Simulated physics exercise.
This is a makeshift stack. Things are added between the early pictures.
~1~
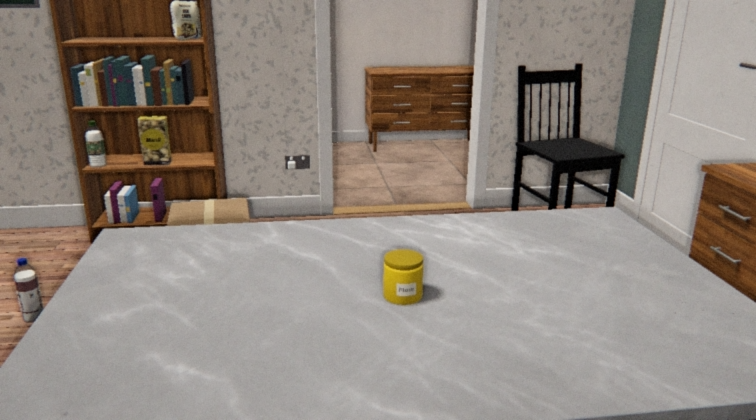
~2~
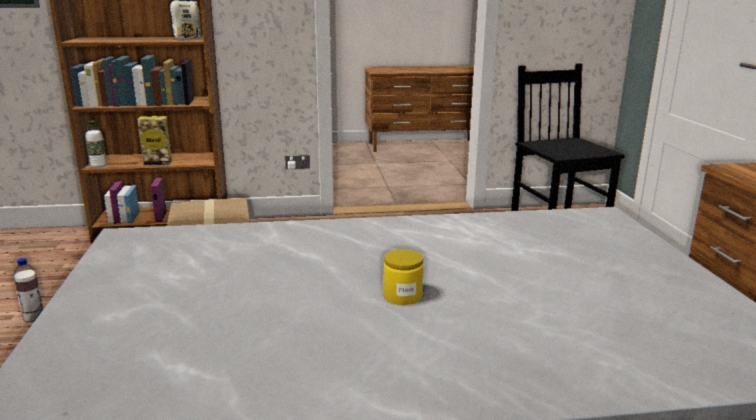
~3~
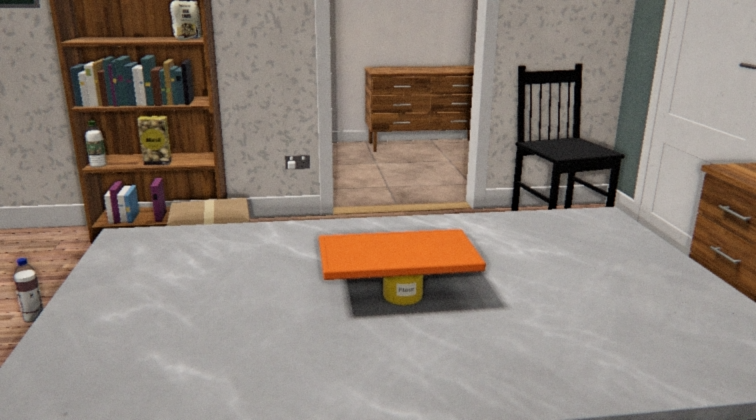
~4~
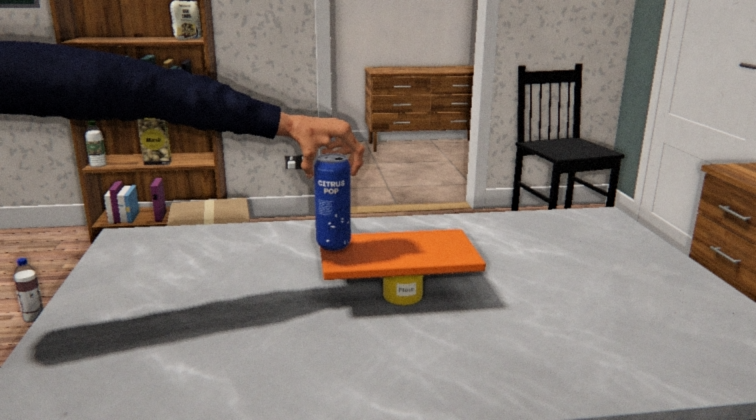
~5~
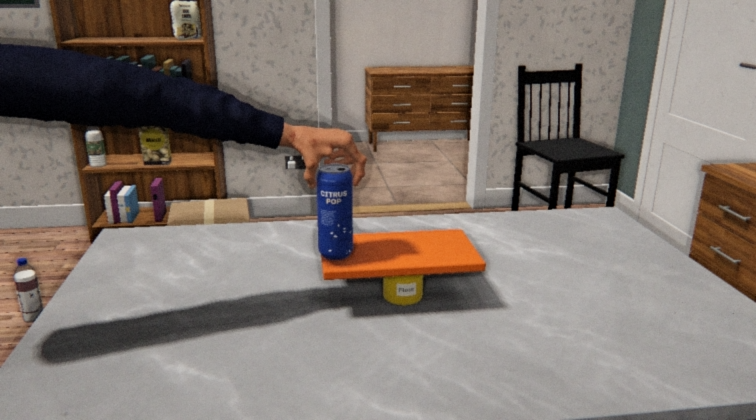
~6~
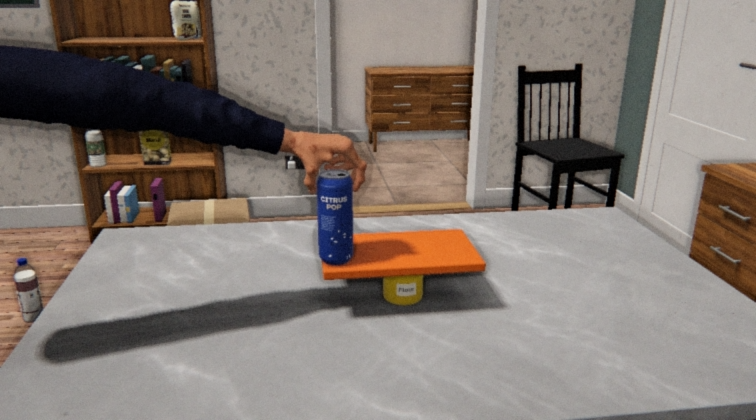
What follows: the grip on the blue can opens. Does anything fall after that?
Here the stack comes apart.
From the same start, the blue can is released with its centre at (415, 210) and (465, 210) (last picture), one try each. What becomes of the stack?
First try: It stays up; second try: It loses its balance.
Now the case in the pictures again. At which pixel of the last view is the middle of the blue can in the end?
Near (245, 290).
Then, 0.30 s after the last picture, blue can now fallen; orange lid tipped 46° from how it was.
Then, 0.50 s after the last picture, orange lid tipped 25° from how it was.
Then, 0.90 s after the last picture, orange lid tipped 30° from how it was.
At rest, fallen, blue can; moved from the start, orange lid; yellow jar in place. Seen from the same camera at the end, blue can near (245, 290). The stack gives way.
